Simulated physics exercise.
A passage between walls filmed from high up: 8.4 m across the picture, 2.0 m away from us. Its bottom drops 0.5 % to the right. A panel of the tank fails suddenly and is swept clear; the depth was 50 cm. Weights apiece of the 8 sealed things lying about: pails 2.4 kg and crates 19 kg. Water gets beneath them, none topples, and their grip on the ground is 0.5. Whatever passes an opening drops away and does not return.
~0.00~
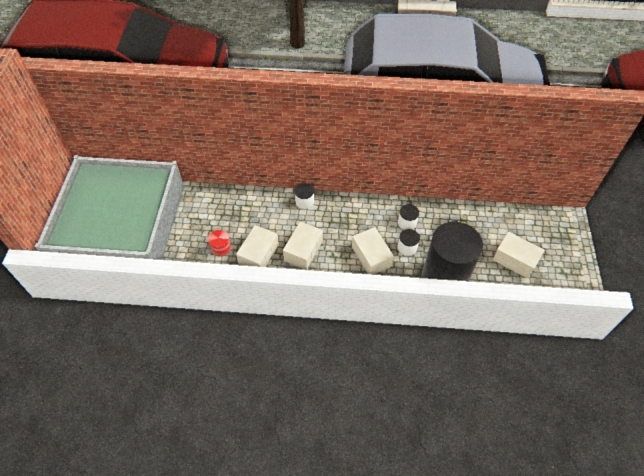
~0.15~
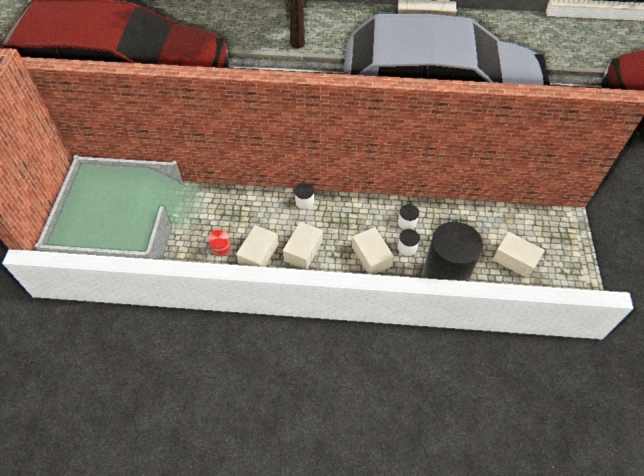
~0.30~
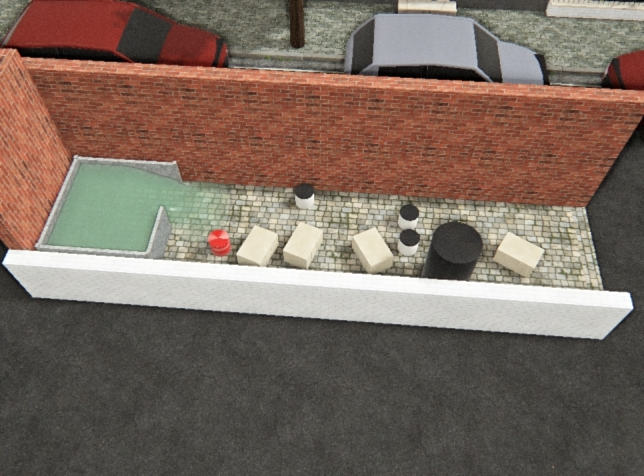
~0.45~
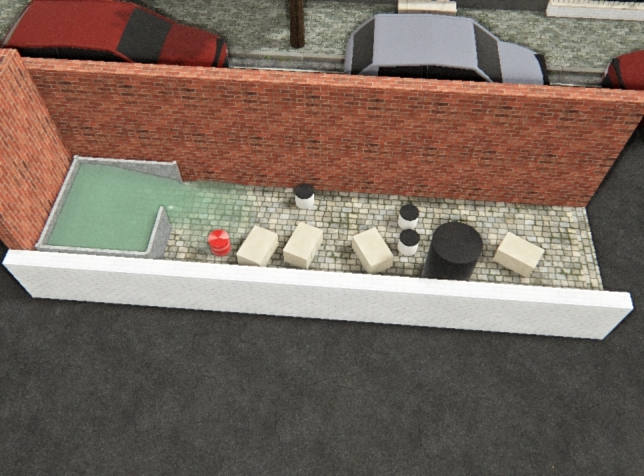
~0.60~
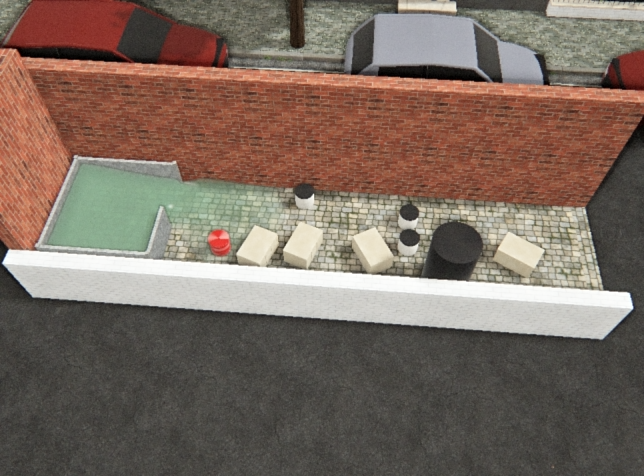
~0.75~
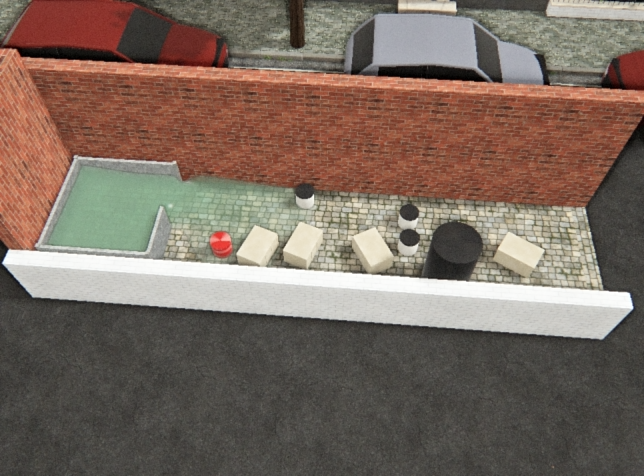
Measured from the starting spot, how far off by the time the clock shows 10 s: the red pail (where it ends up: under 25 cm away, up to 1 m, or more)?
Red pail is nudged along.
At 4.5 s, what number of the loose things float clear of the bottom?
At that moment 3.
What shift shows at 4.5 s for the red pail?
Roughly 40 cm by then.
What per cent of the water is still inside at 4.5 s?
Some 84 per cent remains.
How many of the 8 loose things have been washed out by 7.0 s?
3 of them.
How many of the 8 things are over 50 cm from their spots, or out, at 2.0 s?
4 of them.
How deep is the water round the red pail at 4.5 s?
About 2 cm.
After 2.0 s the red pail is near (221, 266), 0.5 m from its start, afloat; 0 of 8 are out; 2 afloat.
After 4.5 s the red pail is near (191, 249), 0.4 m from its start, aground; 3 of 8 are out; 3 afloat.
After 7.0 s the red pail is near (190, 248), 0.5 m from its start, aground; 3 of 8 are out; 1 afloat.
After 10.0 s the red pail is near (182, 236), 0.6 m from its start, afloat; 3 of 8 are out; 1 afloat.
